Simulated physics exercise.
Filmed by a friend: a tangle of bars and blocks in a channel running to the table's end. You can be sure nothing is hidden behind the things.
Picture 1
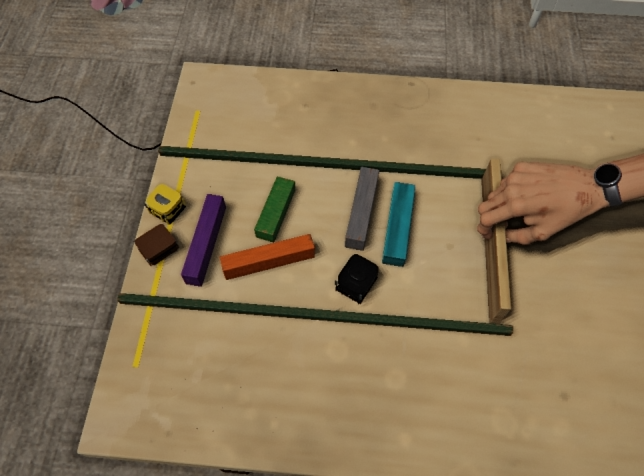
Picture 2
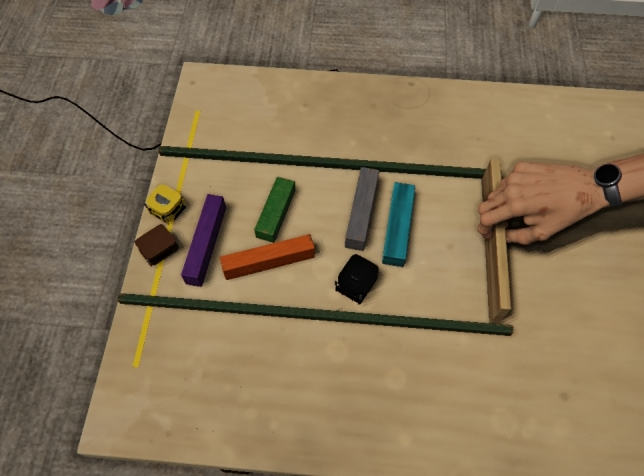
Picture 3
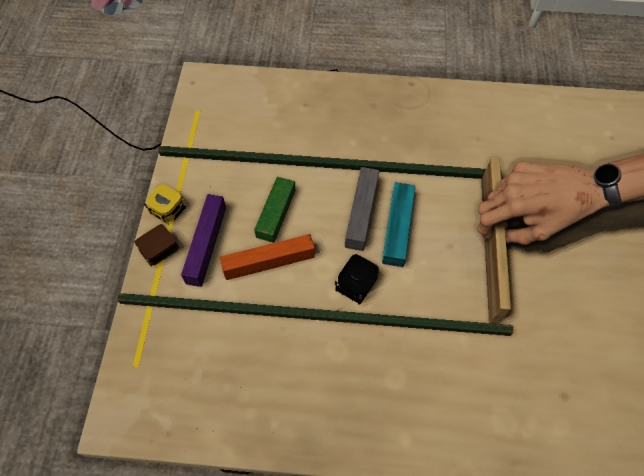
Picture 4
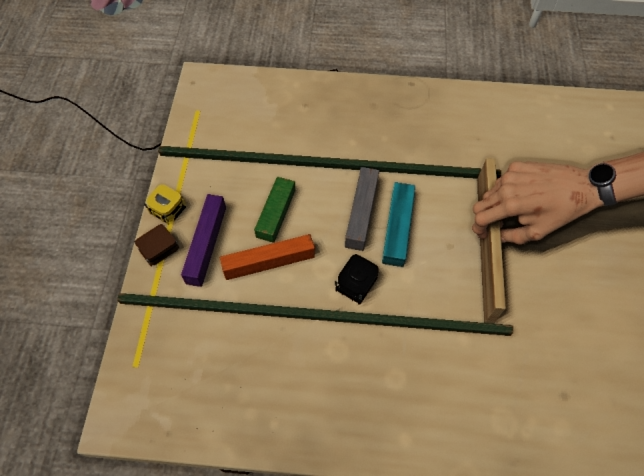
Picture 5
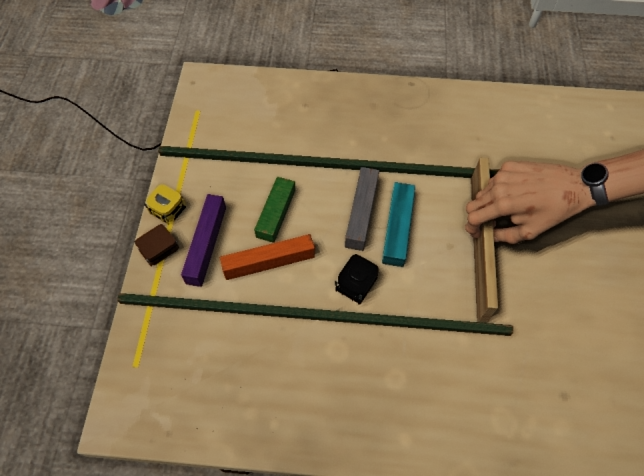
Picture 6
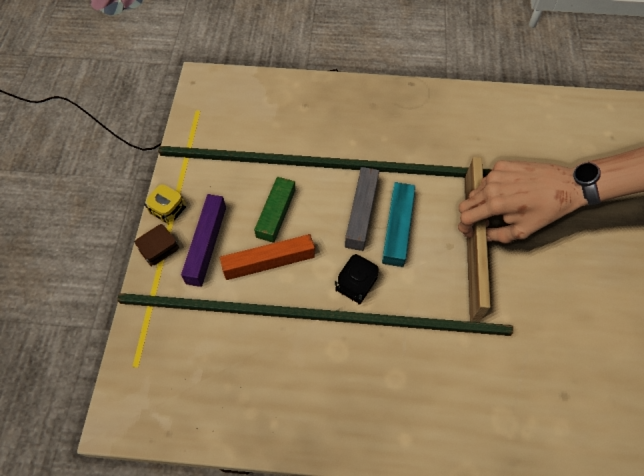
A wooden board, pushed by a hand wearing a dark watch, stays still at first and then slides slightly left between two green rails, while the coloured bars, brown block, yellow case and black object in the channel remain motionless.
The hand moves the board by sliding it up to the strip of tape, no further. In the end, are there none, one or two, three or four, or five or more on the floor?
There are five or more on the floor.
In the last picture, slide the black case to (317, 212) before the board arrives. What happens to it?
It drops down.
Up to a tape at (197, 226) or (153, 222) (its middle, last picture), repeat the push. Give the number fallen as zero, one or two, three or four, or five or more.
In turn: Three or four; five or over.
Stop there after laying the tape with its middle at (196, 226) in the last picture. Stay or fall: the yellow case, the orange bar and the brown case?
The yellow case topples off; the orange bar stays put; and the brown case topples off.
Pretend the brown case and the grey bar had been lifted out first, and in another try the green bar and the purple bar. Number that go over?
Try 1: 3; try 2: 3.
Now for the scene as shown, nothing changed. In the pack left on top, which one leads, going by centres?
It's the grey bar that ends up nearest.
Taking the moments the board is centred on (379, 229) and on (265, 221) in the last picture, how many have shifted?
At the first spot the count is 3, and at the second it is 7.
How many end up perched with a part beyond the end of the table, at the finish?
I'd put it at 1.
A little later, none off yet; yellow case at rest near (166, 205); brown case at rest near (158, 246); purple bar at rest near (205, 239).
When it is over, the number that fall off is five or more; down, orange bar, green bar, purple bar, brown case and yellow case.
